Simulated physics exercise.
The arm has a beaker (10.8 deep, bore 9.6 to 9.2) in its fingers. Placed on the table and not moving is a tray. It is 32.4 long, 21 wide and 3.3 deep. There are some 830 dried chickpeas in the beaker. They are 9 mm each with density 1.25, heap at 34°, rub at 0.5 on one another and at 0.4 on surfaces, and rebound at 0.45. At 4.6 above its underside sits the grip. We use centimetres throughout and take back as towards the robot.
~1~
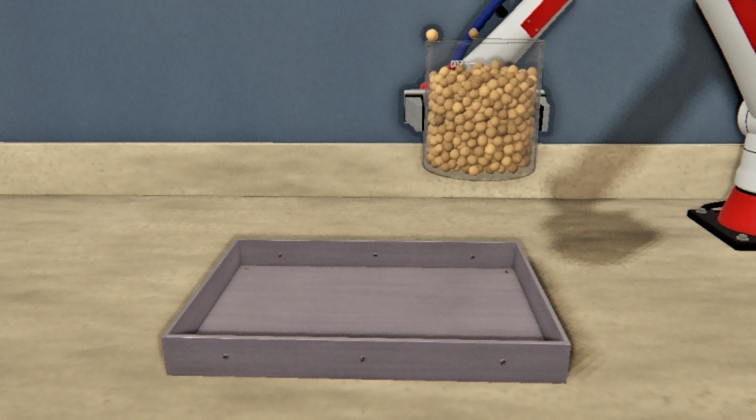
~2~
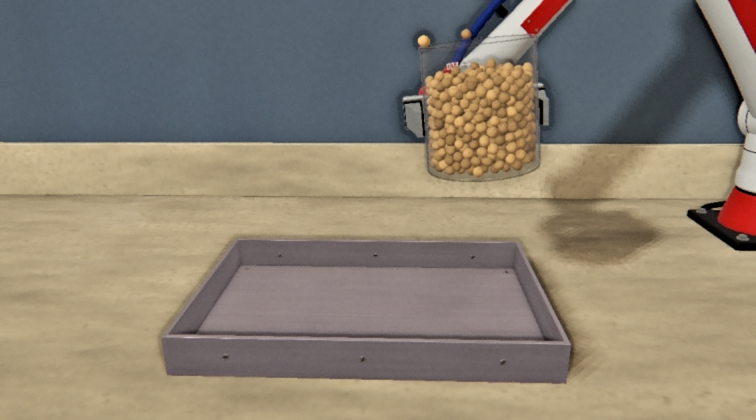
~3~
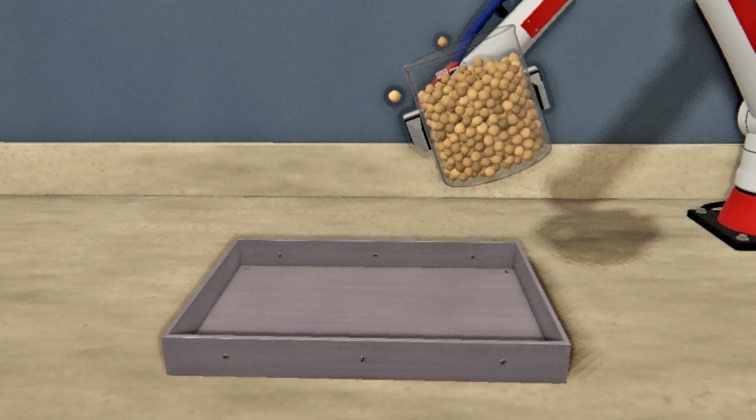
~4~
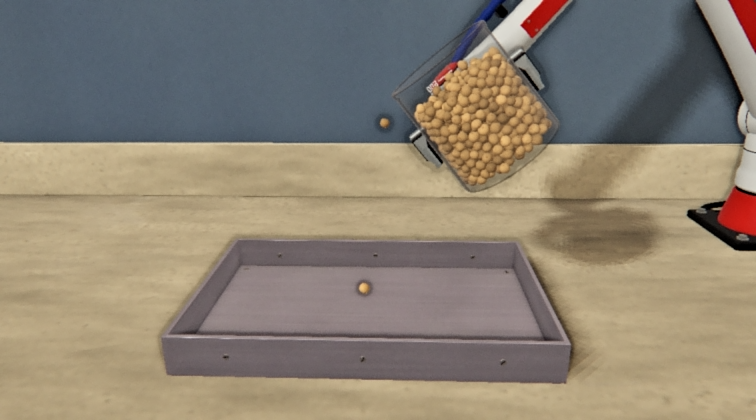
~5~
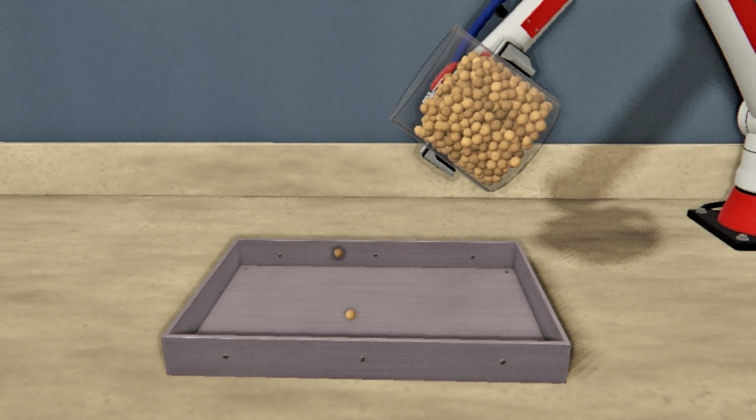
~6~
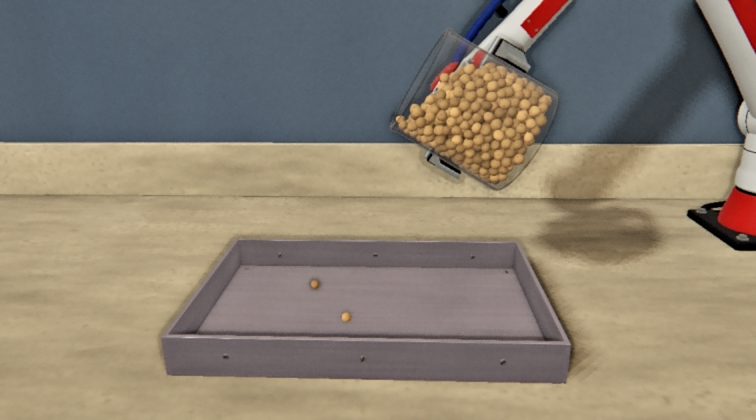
The footage shows a robotic arm tilting a clear beaker full of chickpeas to the left above a grey rectangular tray on a table, while two chickpeas drop one after the other into the tray.
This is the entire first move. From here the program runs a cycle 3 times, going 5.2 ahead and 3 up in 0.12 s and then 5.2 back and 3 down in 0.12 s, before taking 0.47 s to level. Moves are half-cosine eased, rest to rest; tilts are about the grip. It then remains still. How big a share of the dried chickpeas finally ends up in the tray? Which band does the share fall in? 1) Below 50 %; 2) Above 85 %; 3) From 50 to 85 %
Answer: 3.
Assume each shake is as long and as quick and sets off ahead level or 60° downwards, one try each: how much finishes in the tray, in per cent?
Estimates, in order: 45 % then 10 %.
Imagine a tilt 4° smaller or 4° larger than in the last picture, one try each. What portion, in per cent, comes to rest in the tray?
It would be around 55 and 75 per cent.
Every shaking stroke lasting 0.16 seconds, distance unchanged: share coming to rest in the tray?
Roughly 45 percent would.
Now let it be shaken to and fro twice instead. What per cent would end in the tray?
In that case it would be near 55 percent.
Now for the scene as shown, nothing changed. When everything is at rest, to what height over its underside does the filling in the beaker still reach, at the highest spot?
Height at rest: About 6.0 centimetres.
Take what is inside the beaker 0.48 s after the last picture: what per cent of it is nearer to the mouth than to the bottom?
My estimate is near 75 per cent.
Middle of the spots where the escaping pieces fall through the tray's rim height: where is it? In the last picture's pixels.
Estimated centre around (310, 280) in pixels.
Then, 0.48 s on, tilted 60° forward, highest piece 23 above the table; 407 in the beaker, 330 in the tray, 2 on the table or floor, 91 in flight or on a rim.
Then, 0.95 s on, tilted 31° forward, highest piece 23 above the table; 548 in the tray, 265 in the beaker, 17 on the table or floor.
Then, 1.39 s on, level, highest piece 22 above the table; 548 in the tray, 265 in the beaker, 17 on the table or floor.
Then, 2.44 s on, level, highest piece 22 above the table; 548 in the tray, 265 in the beaker, 17 on the table or floor.
In the end, 548 in the tray, 265 in the beaker, 17 on the table or floor. That is 66 % in the tray.
